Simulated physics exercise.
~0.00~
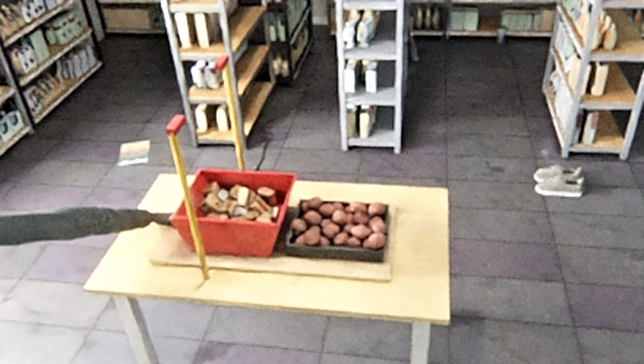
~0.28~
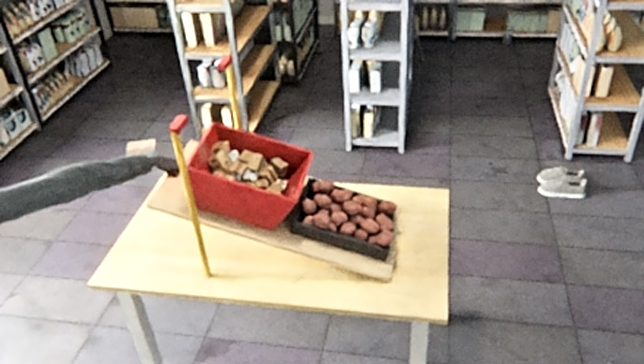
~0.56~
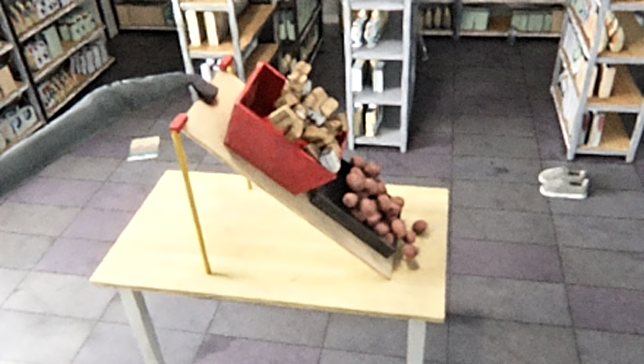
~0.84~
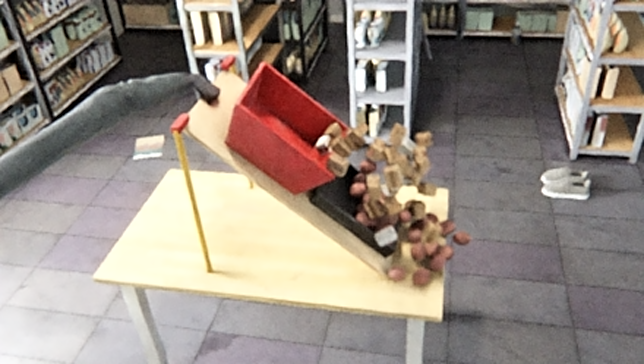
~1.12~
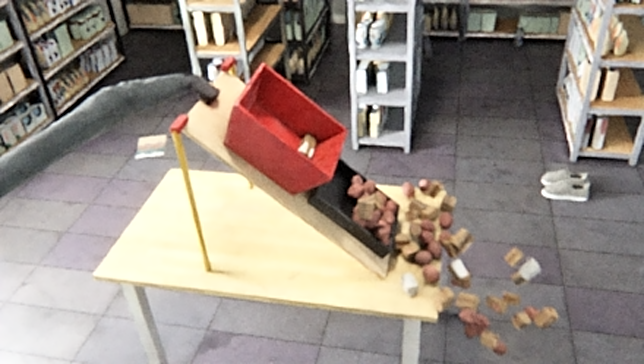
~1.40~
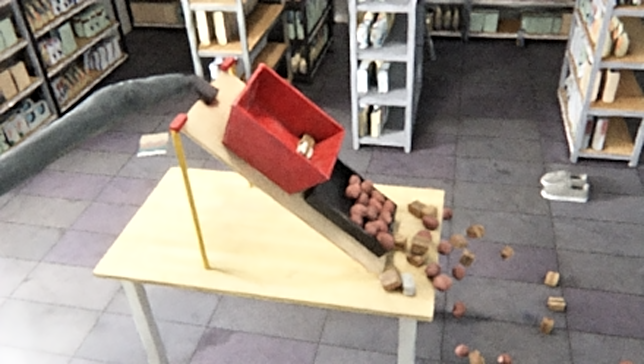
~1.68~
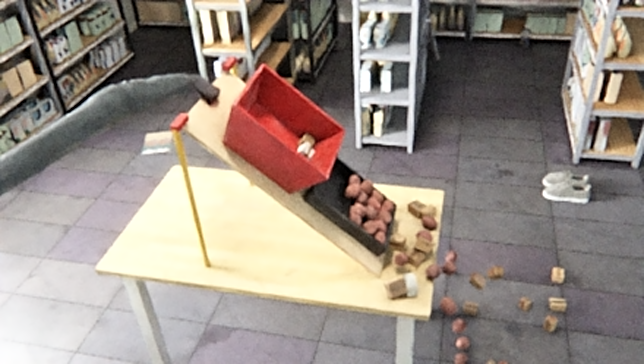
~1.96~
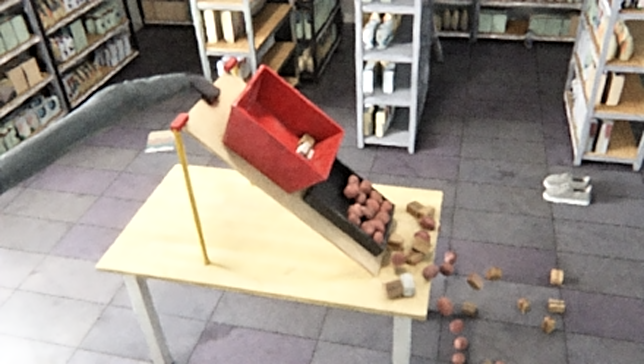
A red crate of little tan parcels and a black crate of dark red potatoes sit side by side on a board on a pale wooden table, seen from above in a room of shelves with a grey tiled floor. A dark grey arm at the left lifts the board's left end, tilting it steeply down to the right against yellow posts with red tops. Parcels pour over the black crate as potatoes spill too, tumbling off the table's right edge. At the end, a few parcels remain in the red crate, many potatoes stay in the black one, and the rest lie scattered.
